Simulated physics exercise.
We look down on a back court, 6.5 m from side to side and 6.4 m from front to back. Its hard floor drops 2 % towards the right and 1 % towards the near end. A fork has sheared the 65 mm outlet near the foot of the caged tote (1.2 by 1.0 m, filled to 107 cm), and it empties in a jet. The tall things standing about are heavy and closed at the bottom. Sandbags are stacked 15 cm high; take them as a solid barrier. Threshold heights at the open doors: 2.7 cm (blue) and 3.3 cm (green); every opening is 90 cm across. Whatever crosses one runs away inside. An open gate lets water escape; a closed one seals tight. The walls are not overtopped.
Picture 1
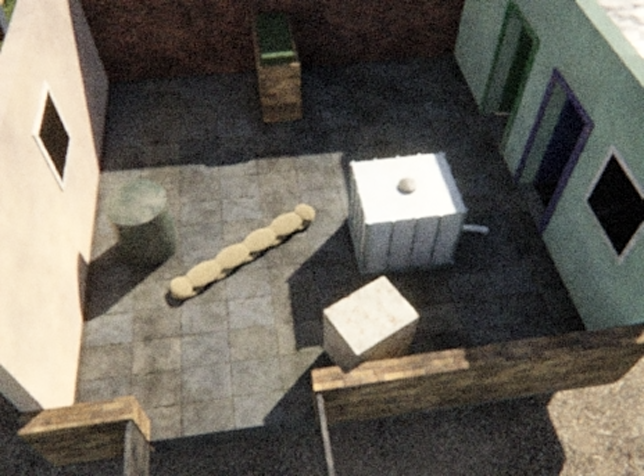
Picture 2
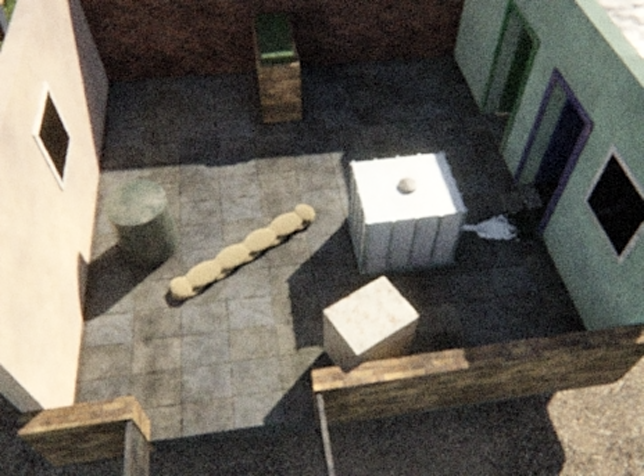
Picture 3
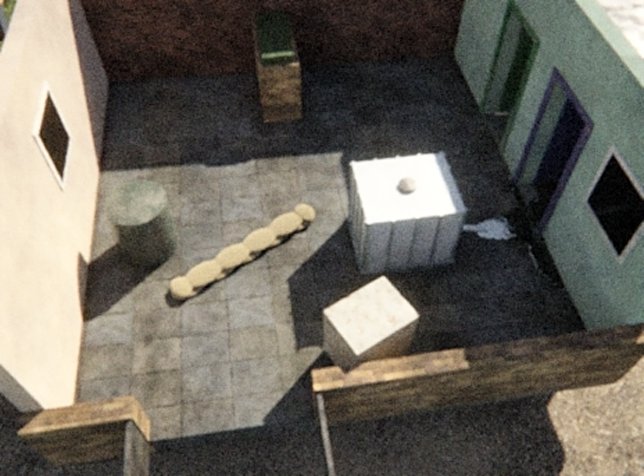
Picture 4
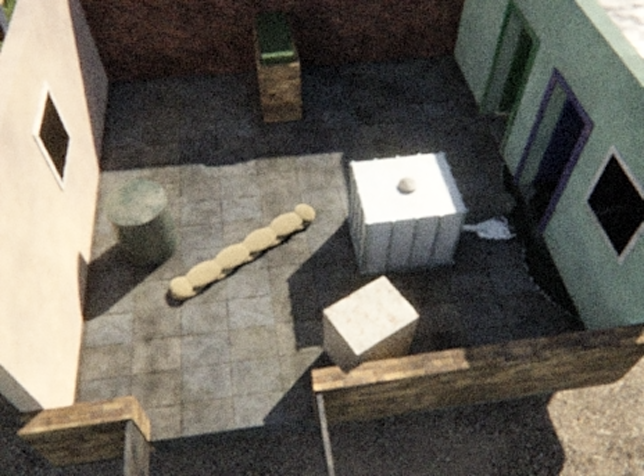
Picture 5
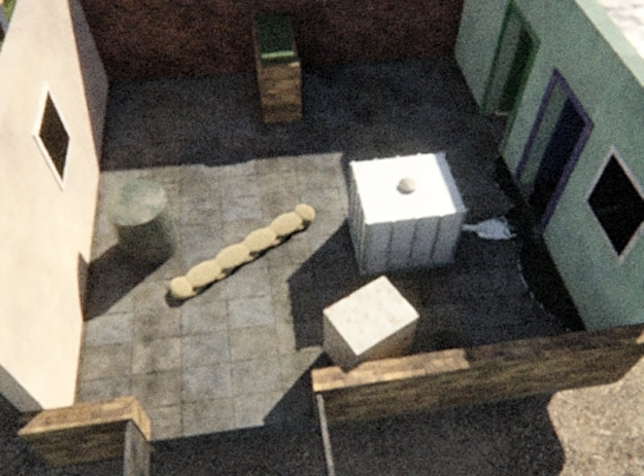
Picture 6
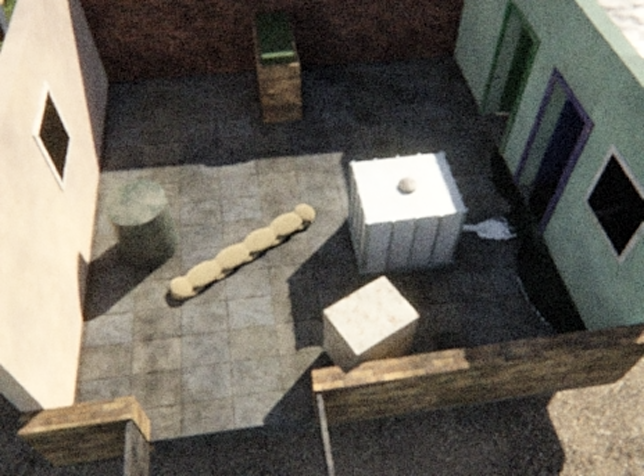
In a walled yard with a row of sandbags, white liquid spurted from a caged tank's side toward the right wall, and a dark wet patch crept along that wall toward the near end.
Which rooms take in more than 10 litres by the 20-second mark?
Within that time: At the blue door it exceeds the limit; at the green door it keeps below the limit.
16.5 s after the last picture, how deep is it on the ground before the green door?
Some 1.0 cm.
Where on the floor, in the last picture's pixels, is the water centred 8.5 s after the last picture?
At about (529, 285).
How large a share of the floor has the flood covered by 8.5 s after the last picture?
Near 10 per cent is wet.
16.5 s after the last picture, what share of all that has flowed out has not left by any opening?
About 32 per cent.
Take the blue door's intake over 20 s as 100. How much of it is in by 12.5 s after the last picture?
Some 80 per cent by then.
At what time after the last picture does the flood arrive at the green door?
Arrival: Green 2.6 s.
Then, 1.5 s after the last picture water covers 5 % of the floor and is deepest (3 cm) near (590, 358); blue door 2.6 cm at the sill, 33 L in, green door not reached.
Then, 4.5 s after the last picture water covers 5 % of the floor and is deepest (3 cm) near (590, 358); blue door 2.6 cm at the sill, 55 L in, green door 0.61 cm at the sill, 0 L in.
Then, 8.5 s after the last picture water covers 10 % of the floor and is deepest (3 cm) near (590, 358); blue door 2.6 cm at the sill, 85 L in, green door 0.82 cm at the sill, 0 L in.
Then, 12.5 s after the last picture water covers 10 % of the floor and is deepest (4 cm) near (590, 358); blue door 2.7 cm at the sill, 114 L in, green door 0.91 cm at the sill, 0 L in.
Then, 16.5 s after the last picture water covers 10 % of the floor and is deepest (4 cm) near (590, 358); blue door 2.9 cm at the sill, 143 L in, green door 0.97 cm at the sill, 0 L in.
